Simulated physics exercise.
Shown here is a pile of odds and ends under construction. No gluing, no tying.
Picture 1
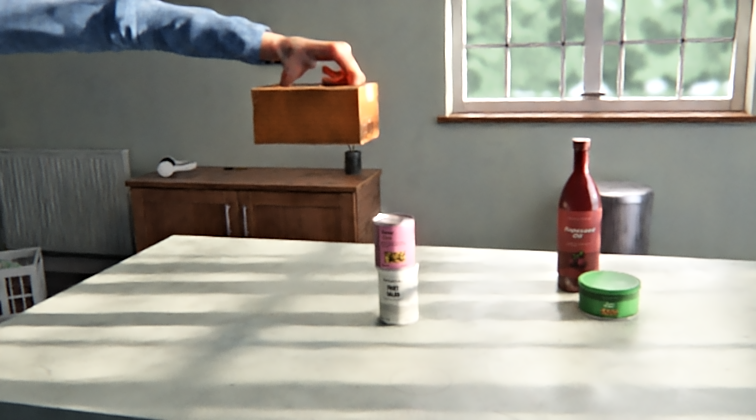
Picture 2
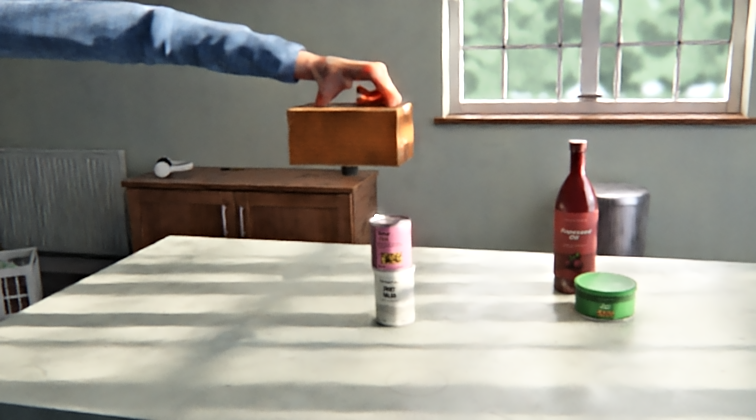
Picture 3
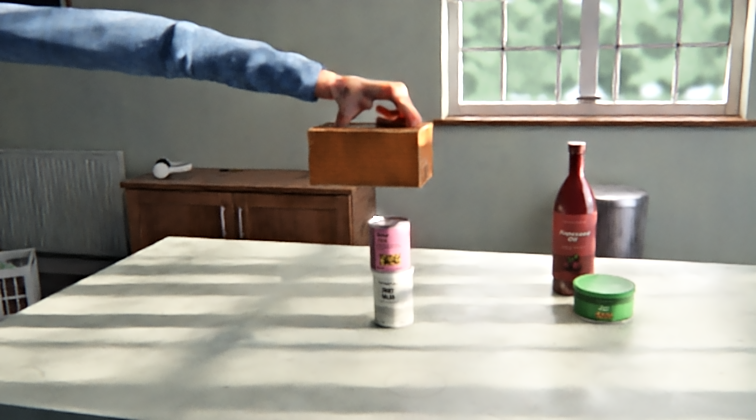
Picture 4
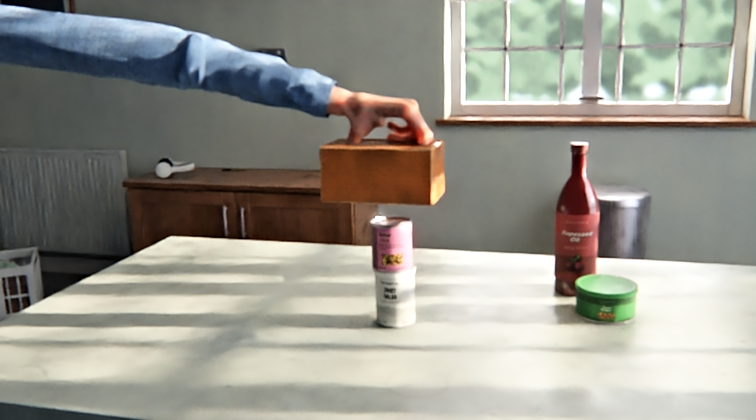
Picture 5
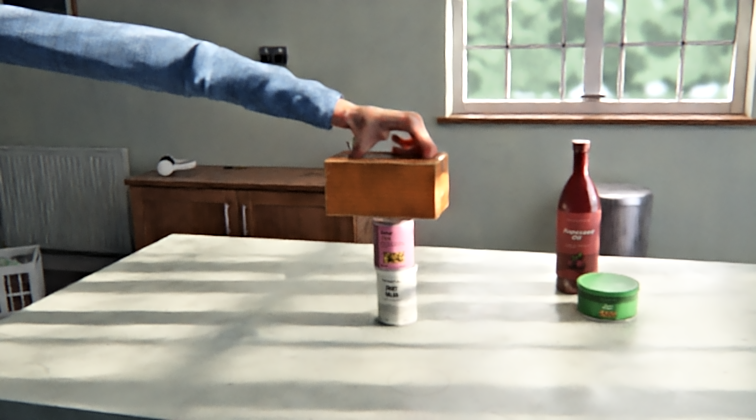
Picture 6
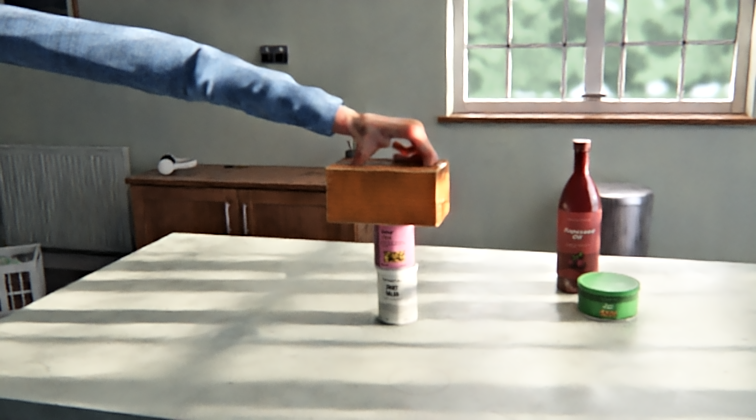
A hand lowers an orange box onto the pink tin stacked on a white tin.
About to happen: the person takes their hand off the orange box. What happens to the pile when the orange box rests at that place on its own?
The pile stays upright.
Then, 0.60 s later than the last frame, all is still.
Then, 1.60 s later than the last frame, orange box resting near (389, 191).
When it is over, all 5 as before. End places, in pixels of the last picture, orange box near (389, 191). The pile holds.
